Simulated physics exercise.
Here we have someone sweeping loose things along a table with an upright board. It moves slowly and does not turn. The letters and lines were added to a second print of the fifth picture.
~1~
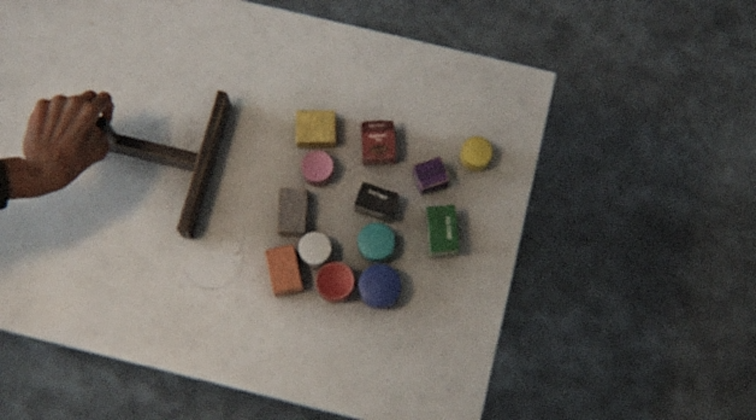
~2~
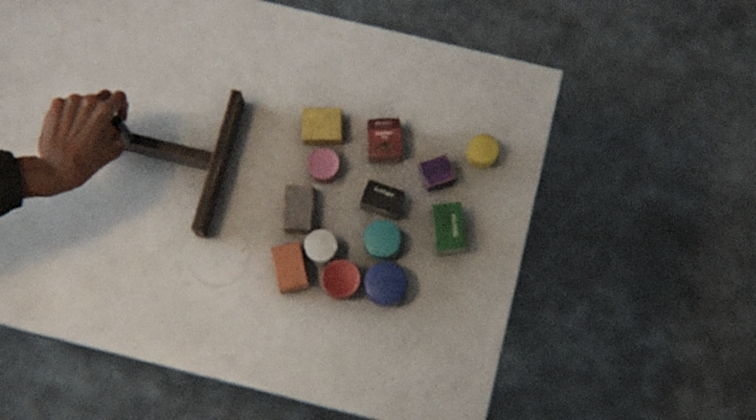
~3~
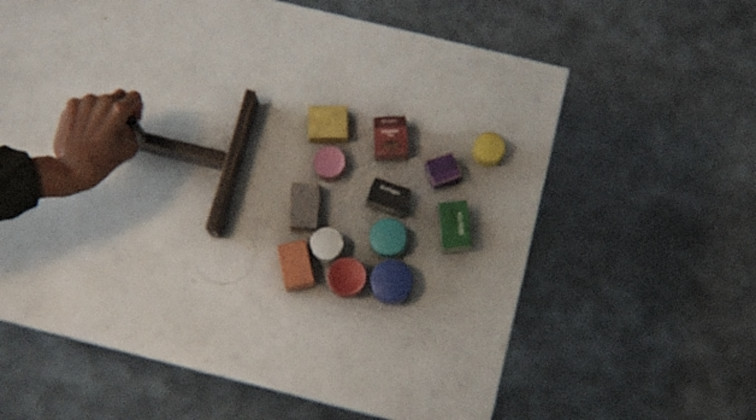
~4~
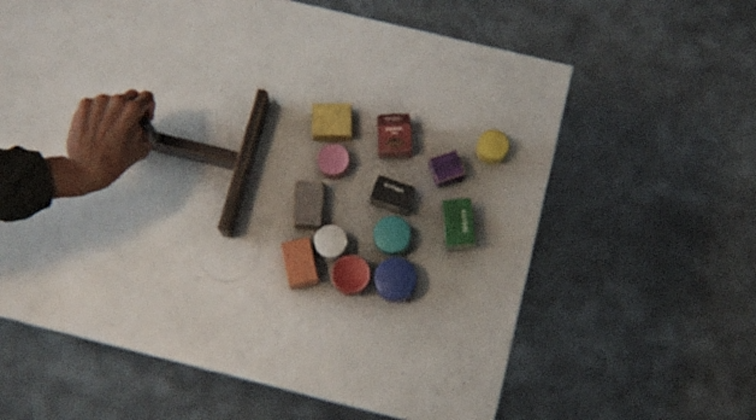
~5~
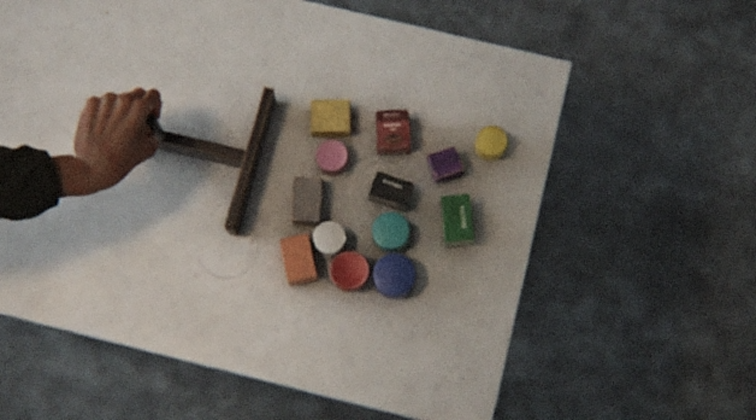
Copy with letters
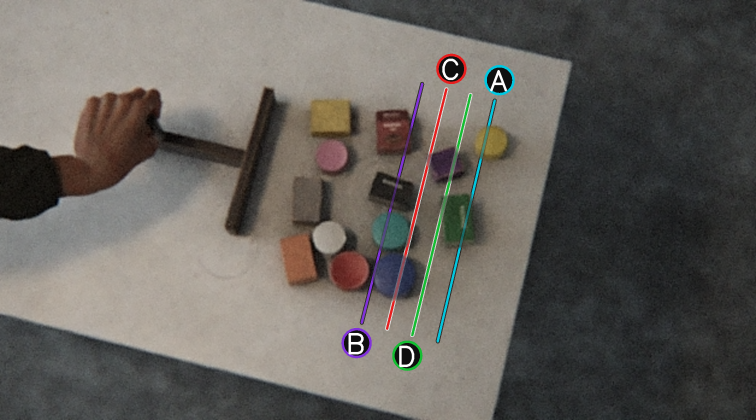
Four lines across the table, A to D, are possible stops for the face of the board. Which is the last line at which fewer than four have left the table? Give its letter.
The farthest such stop is A.
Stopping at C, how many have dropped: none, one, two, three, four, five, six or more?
In all, none.
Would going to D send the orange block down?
No.
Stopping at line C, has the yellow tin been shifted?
Yes.
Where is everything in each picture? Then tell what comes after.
The first frame shows green box (442, 232); white pot (316, 250); grey block (293, 213).
The second frame shows board (216, 159); turquoise tin (382, 241).
The third frame shows board (230, 158); yellow block (329, 124).
The fourth frame shows board (243, 158); yellow tin (492, 148).
The fifth frame shows board (249, 156); purple box (445, 165); pink jar (333, 158); black packet (391, 191).
On the copy, A at (467, 218); B at (393, 200); C at (417, 206); D at (442, 212).
On A. First, board (327, 175); orange block (318, 274); red tub (355, 279).
Then, board (404, 194); yellow tin (514, 149); purple box (500, 190).
Finally, board (465, 208); green box over the edge; purple box over the edge; three fallen.
By contrast, B is within the limit but short; C is within the limit but short; D is within the limit but short.
